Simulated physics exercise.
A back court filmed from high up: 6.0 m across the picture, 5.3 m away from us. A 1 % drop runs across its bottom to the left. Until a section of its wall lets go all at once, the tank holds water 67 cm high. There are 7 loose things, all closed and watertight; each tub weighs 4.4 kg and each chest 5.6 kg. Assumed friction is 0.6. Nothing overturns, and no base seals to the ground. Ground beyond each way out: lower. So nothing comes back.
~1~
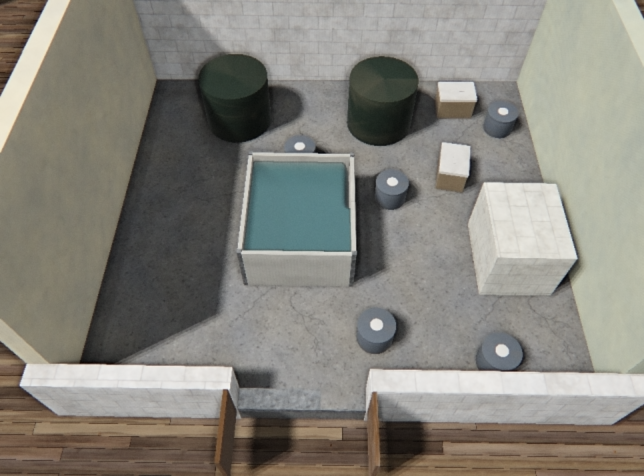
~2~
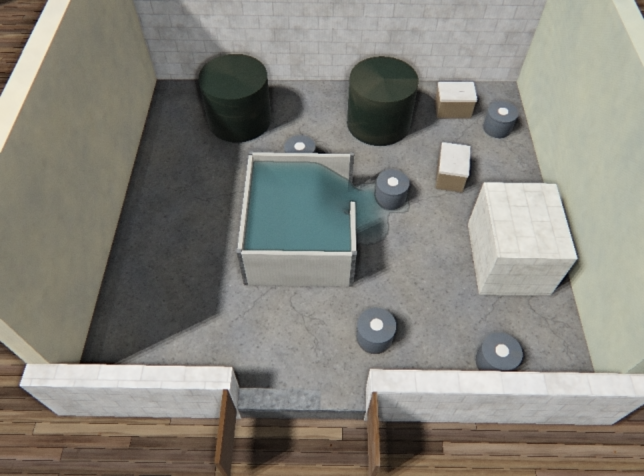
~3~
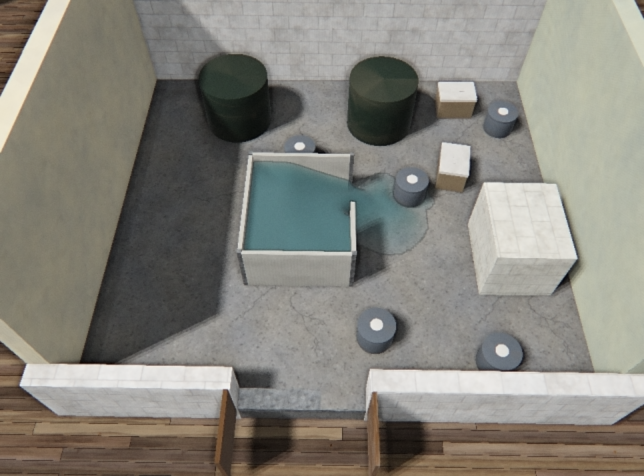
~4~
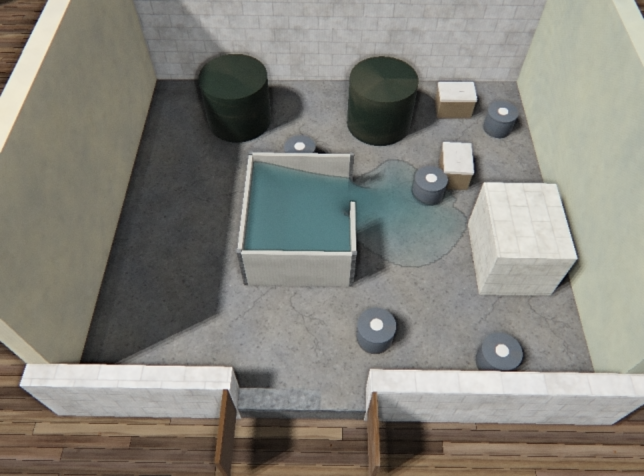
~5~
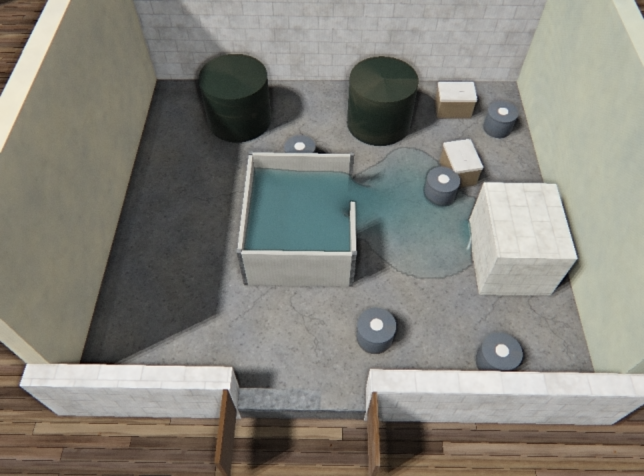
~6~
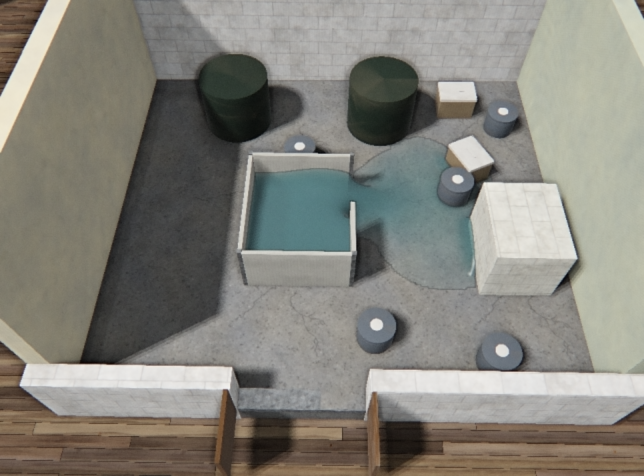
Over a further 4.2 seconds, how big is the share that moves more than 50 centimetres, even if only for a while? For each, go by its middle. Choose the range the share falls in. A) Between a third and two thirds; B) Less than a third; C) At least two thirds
C, at least two thirds.
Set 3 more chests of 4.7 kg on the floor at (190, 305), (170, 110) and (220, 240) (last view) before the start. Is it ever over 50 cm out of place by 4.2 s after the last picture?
In the order asked: Below the mark; below the mark; below the mark.
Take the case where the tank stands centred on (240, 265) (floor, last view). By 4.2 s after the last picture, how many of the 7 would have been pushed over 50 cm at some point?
That gives 5 of them.
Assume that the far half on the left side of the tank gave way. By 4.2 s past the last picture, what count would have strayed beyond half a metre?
Result: 0.
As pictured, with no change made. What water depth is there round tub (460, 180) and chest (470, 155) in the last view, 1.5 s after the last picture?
Depth approx. 15 cm / 15 cm.
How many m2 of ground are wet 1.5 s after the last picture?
About 13 m2.
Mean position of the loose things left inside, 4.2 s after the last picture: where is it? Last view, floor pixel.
I'd put it close to (418, 167) in the last view.
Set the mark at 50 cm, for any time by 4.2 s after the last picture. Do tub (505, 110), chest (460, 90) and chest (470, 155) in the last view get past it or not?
Listed in sequence: Higher; higher; higher for the last.
Then, 0.4 s after the last picture 2 of 7 are over 50 cm from their spots; 1 afloat.
Then, 1.5 s after the last picture 3 of 7 are over 50 cm from their spots; 4 afloat.
Then, 2.8 s after the last picture 5 of 7 are over 50 cm from their spots; 4 afloat.
Then, 4.2 s after the last picture 6 of 7 are over 50 cm from their spots, and 6 have been at some point; 5 afloat.
